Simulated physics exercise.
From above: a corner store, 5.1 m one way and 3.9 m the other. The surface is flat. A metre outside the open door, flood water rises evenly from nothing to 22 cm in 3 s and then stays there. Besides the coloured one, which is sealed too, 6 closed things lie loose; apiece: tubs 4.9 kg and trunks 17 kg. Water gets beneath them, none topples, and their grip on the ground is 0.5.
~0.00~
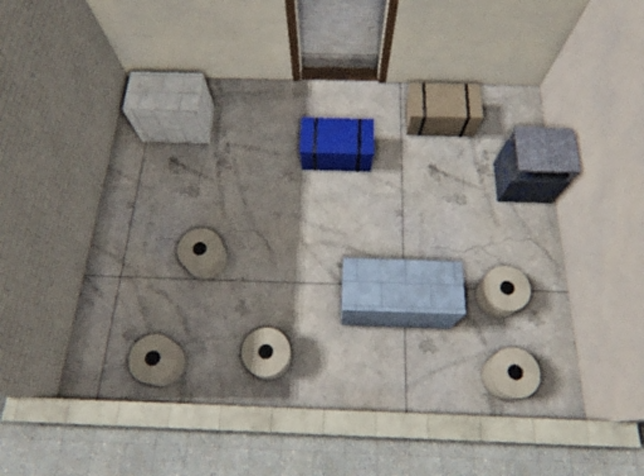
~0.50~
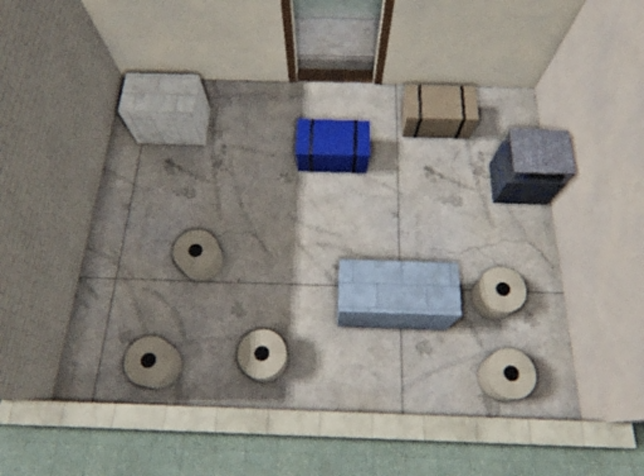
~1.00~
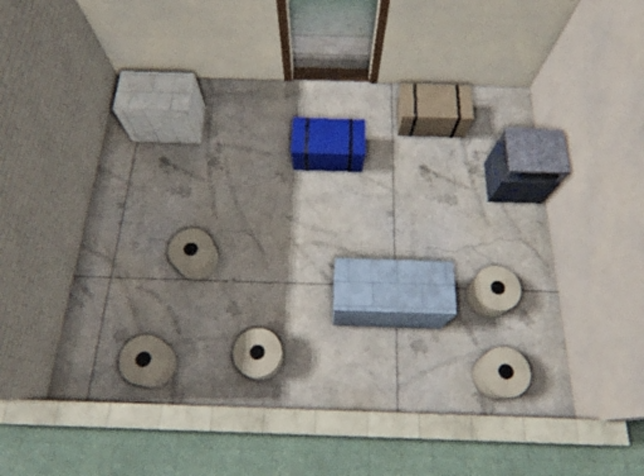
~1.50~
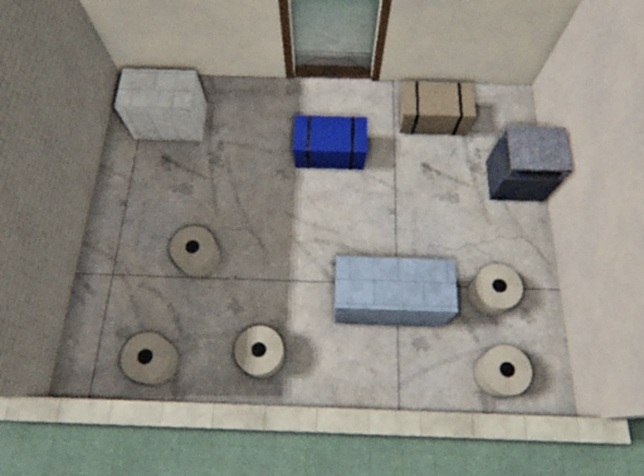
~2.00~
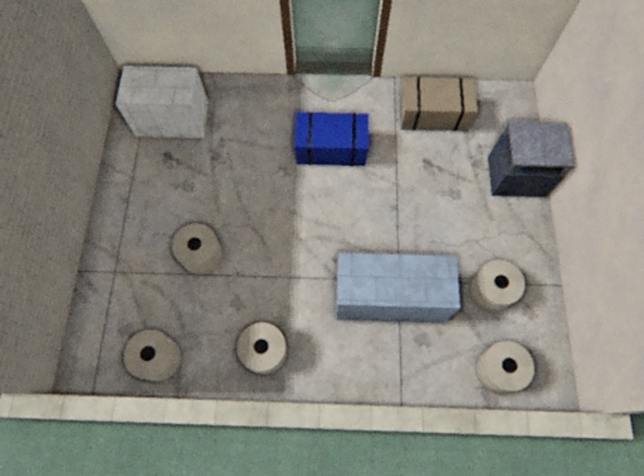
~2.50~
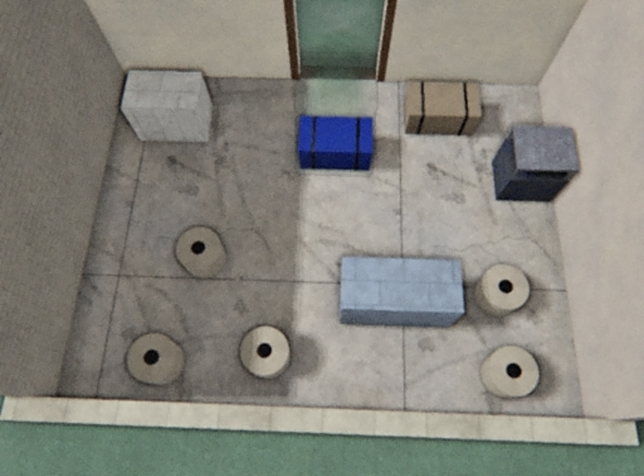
We see a room from above, with boxes and round tubs standing still on a bare floor. Greenish water covers the ground outside, then spreads through the open doorway onto the floor near the bright blue box.
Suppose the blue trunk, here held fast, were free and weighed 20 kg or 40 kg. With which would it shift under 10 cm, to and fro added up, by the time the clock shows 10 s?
I expect that neither load is enough.
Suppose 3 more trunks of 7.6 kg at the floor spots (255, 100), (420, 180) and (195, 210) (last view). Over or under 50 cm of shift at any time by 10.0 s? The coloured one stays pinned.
In turn: Less, over, more.
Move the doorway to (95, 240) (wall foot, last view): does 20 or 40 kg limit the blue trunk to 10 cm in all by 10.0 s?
Then the lower weight is enough.
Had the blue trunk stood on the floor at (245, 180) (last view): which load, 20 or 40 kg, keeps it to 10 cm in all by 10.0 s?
Only the larger holds.
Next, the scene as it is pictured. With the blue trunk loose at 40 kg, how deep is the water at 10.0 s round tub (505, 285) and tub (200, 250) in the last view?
Roughly 9 and 8 cm.
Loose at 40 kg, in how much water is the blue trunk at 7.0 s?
Roughly 6 cm.
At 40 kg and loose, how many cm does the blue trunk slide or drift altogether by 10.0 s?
Some 60 cm in all.
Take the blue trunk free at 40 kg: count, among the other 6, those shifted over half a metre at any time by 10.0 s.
That makes 4.
After 3.5 s the blue trunk would be 43 cm from its start with 20 kg and 10 cm from its start with 40 kg; 6 cm of water round it then.
After 4.5 s the blue trunk would be 128 cm from its start with 20 kg and 52 cm from its start with 40 kg; 5 cm of water round it then.
After 7.0 s the blue trunk would be 131 cm from its start with 20 kg and 64 cm from its start with 40 kg; 6 cm of water round it then.
After 10.0 s the blue trunk would be 189 cm from its start with 20 kg and 70 cm from its start with 40 kg; 7 cm of water round it then.
